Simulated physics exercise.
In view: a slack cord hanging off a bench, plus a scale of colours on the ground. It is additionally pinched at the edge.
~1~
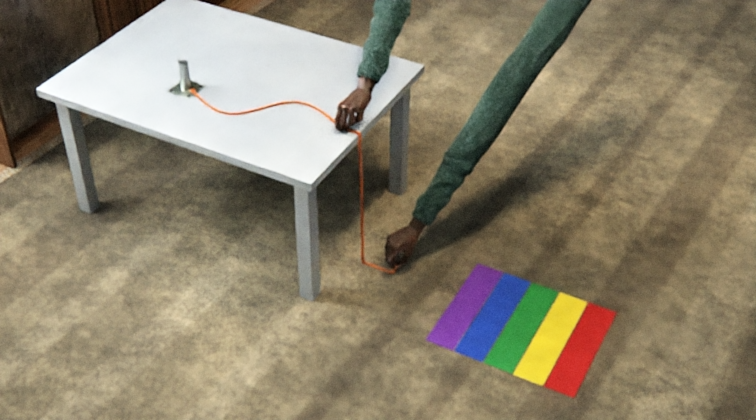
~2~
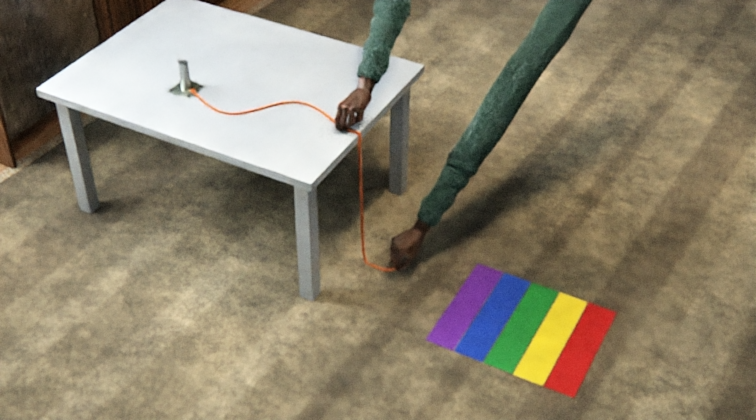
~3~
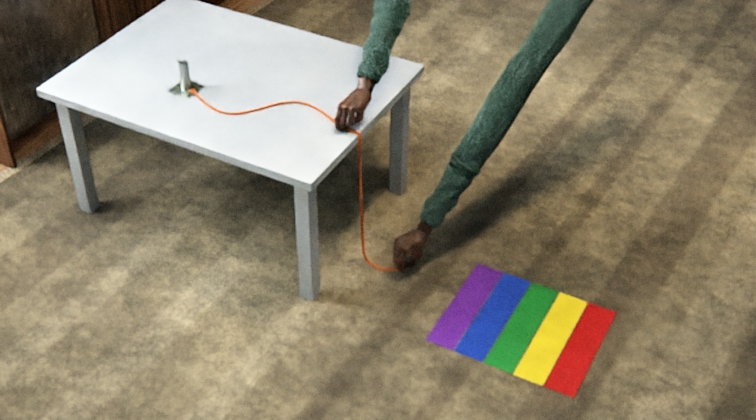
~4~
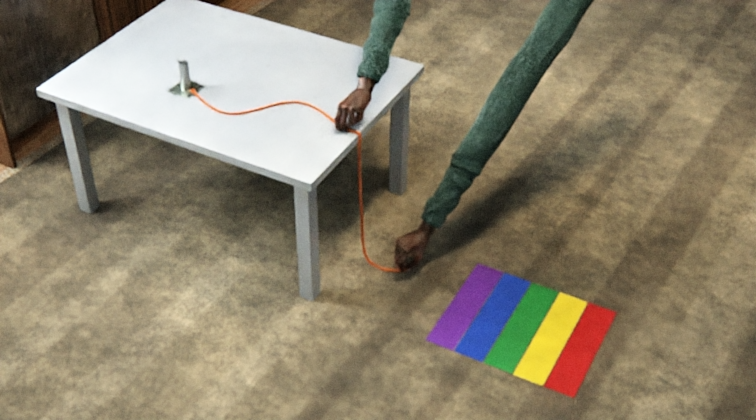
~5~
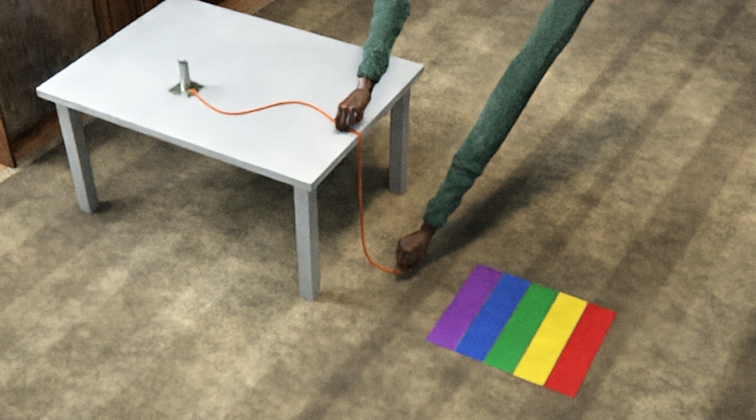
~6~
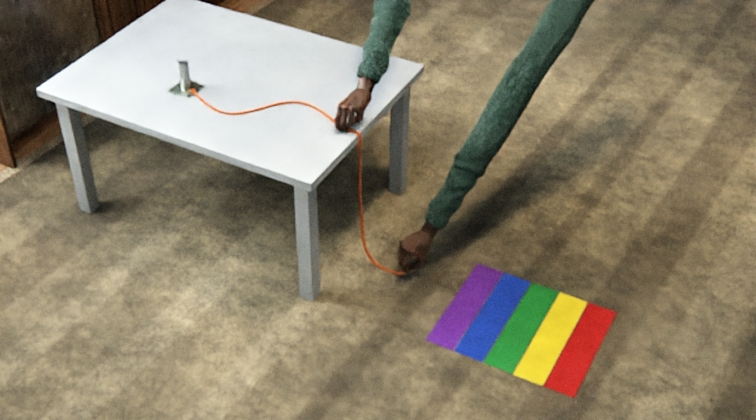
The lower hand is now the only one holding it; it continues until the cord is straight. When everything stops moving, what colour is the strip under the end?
The strip under the end is green.
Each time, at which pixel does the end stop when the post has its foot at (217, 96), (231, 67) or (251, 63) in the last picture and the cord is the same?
First (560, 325), then (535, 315), and last (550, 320).
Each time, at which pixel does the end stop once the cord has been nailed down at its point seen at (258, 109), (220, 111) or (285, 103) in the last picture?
Try one gives (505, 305), try two (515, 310), and try three (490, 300).
A little later, end near (471, 293); over purple.
Next, end near (503, 305); over blue.
When it is tight, end near (522, 312); over green. Over green.
